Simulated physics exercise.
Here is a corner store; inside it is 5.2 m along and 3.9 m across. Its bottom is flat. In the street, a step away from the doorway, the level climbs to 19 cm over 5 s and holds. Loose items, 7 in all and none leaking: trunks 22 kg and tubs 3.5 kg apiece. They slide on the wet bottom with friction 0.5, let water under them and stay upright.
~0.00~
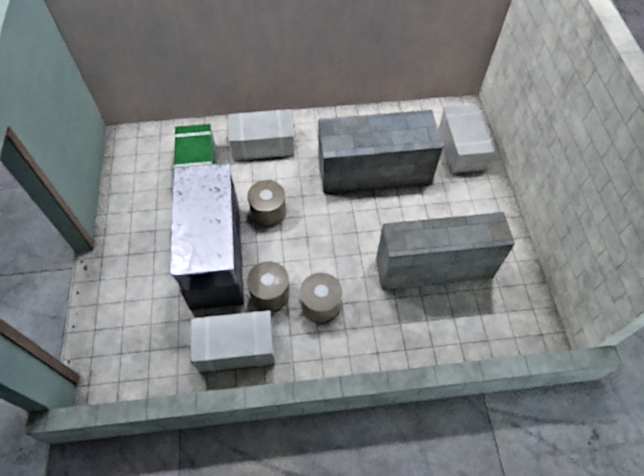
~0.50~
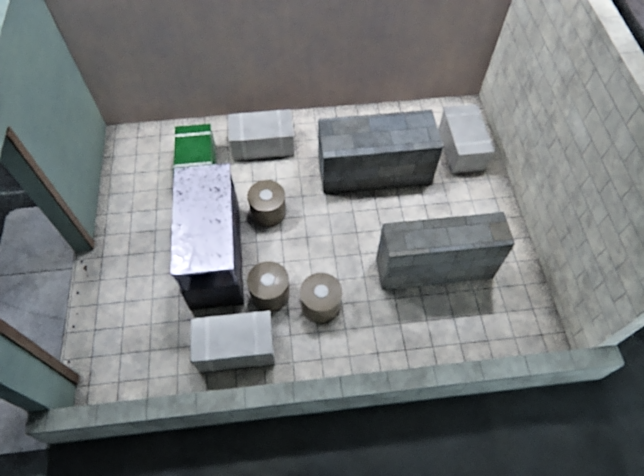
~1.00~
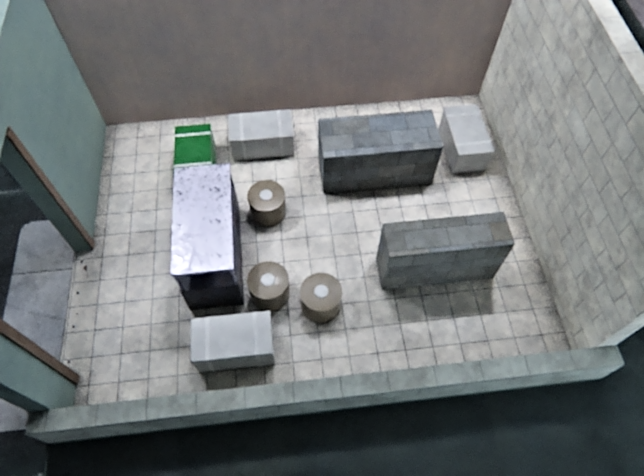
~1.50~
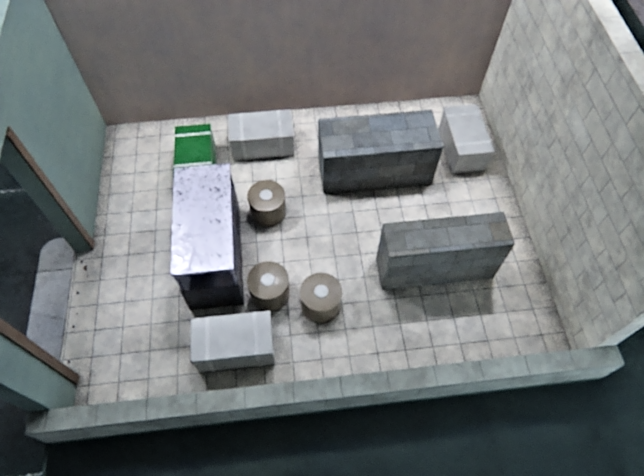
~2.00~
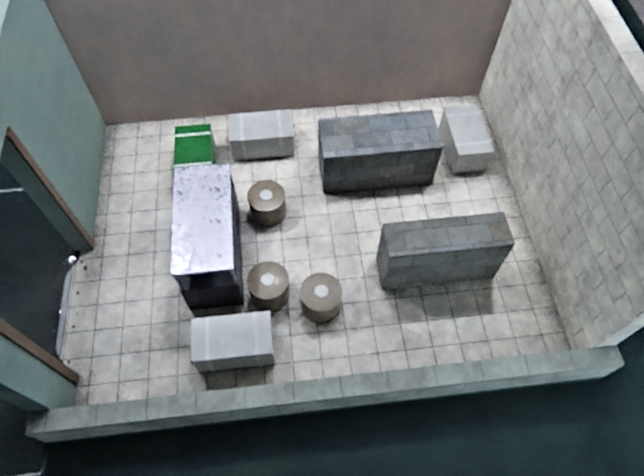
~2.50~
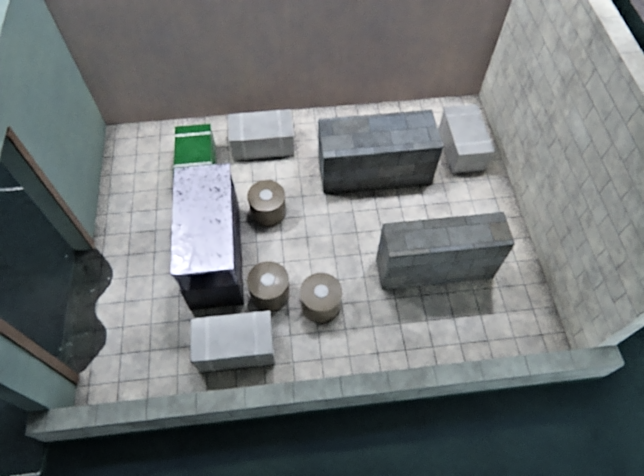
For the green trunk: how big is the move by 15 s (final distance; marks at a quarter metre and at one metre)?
The green trunk moves a short way.
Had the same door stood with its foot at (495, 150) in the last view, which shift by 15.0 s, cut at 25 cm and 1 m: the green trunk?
Then the green trunk gets carried off.
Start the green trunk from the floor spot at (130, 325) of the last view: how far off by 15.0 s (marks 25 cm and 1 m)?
It travels far.
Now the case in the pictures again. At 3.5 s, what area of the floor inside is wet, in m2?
About 1.5 m2.
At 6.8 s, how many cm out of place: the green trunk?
Roughly 0 cm by then.
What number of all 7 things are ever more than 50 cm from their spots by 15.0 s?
I count 5.
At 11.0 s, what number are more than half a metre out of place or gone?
By then 3.
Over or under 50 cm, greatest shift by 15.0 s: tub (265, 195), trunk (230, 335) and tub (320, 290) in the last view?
In turn: Over, more, more.
After 3.5 s the green trunk is near (193, 149), 0.0 m from its start, aground; 0 afloat.
After 6.8 s the green trunk is near (193, 149), 0.0 m from its start, aground; 0 afloat.
After 11.0 s the green trunk is near (217, 128), 0.4 m from its start, afloat; 6 afloat.
After 15.0 s the green trunk is near (239, 118), 0.7 m from its start, afloat; 7 afloat.
